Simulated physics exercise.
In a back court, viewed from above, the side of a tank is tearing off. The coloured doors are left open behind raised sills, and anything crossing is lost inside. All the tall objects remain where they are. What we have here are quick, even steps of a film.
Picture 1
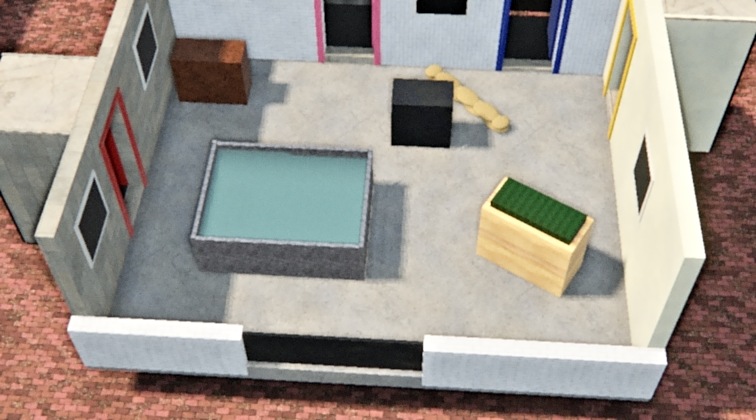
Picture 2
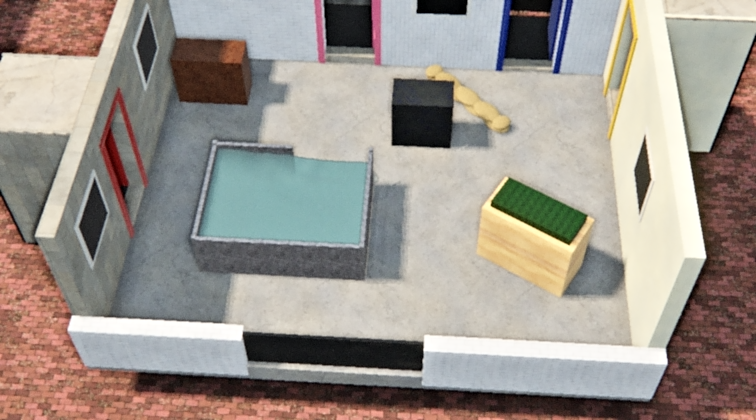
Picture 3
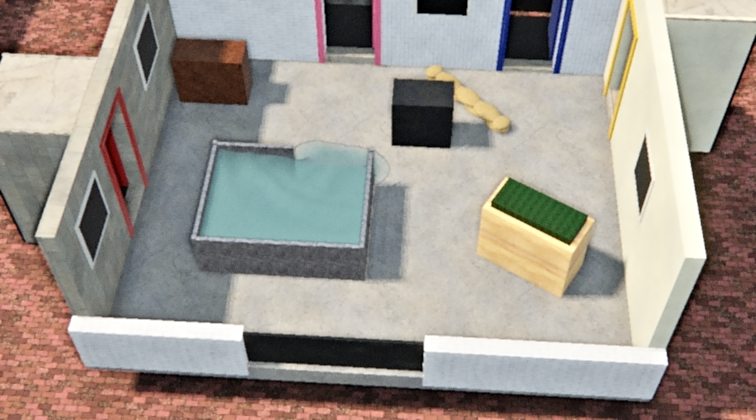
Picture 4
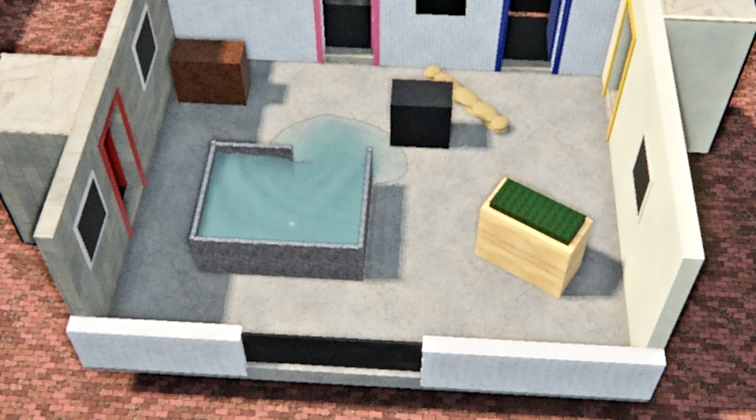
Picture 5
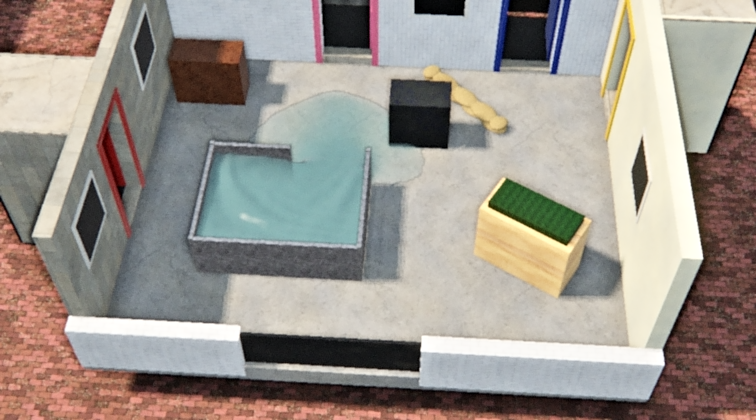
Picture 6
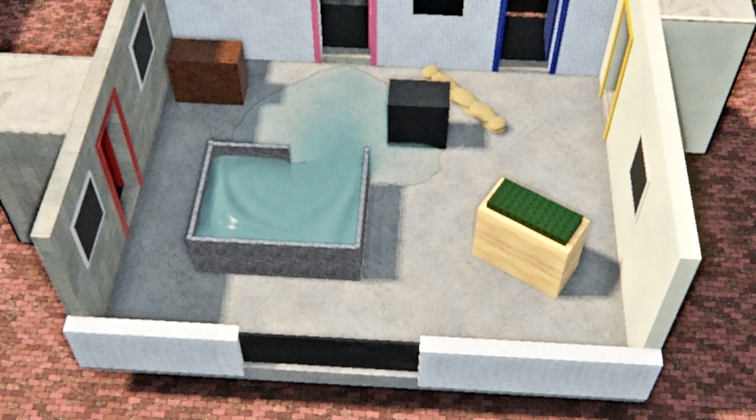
A grey-walled tank of blue-green water stands left of centre in a pale-floored court, seen from high above, with red, pink, blue and yellow doorways around it. A brown box sits behind it, a black block and a lumpy tan object to the right, and a green-topped cream box nearer. The tank's far side breaks open and water pours out, fanning toward the back wall and past the black block, while the view barely shifts.
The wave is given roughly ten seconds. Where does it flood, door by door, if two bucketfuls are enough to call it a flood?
At the red door it does not flood; at the blue door it does not flood; at the pink door it floods; at the yellow door it does not flood.
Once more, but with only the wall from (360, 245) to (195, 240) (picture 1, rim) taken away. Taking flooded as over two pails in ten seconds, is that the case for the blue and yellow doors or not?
Blue exceeds the limit, yellow stays within the limit.
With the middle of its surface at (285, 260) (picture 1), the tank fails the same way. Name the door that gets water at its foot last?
That would be the door marked red.
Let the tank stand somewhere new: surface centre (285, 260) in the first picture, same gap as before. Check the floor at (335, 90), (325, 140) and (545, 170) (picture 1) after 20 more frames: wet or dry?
In turn: Flooded, flooded, flooded.
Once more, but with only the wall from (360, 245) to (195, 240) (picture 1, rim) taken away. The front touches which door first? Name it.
The one in red.
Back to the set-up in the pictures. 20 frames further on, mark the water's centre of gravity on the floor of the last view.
Around pixel (329, 158).
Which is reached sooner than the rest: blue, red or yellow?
My answer is the one in blue.
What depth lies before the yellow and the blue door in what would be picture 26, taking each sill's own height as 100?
Estimate, in order: 50 and 30 percent.
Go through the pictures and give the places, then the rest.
In the first frame, still water in the water tank at (285, 196).
In the second frame, the front is at (375, 181), out from the gap on the water tank's far side.
In the third frame, the front is at (304, 147), out from the gap on the water tank's far side.
In the fourth frame, water pours out on the water tank's far side and has run to (317, 119).
In the fifth frame, water pours out on the water tank's far side and has run to (329, 95).
In the sixth frame, water pours out on the water tank's far side and has run to (351, 70).
A moment on, water covers 20 % of the floor; the red door not reached, the blue door not reached, the pink door over two buckets in, the yellow door not reached.
Next, water covers 40 % of the floor; the red door not reached, the blue door wet at the sill, nothing in, the pink door far over two buckets in, the yellow door not reached.
Then, water covers 50 % of the floor; the red door not reached, the blue door wet at the sill, nothing in, the pink door far over two buckets in, the yellow door wet at the sill, nothing in.
Later, water covers 70 % of the floor; the red door wet at the sill, nothing in, the blue door wet at the sill, nothing in, the pink door far over two buckets in, the yellow door wet at the sill, nothing in.
In the end, water covers 95 % of the floor; the red door wet at the sill, nothing in, the blue door wet at the sill, nothing in, the pink door far over two buckets in, the yellow door wet at the sill, nothing in.
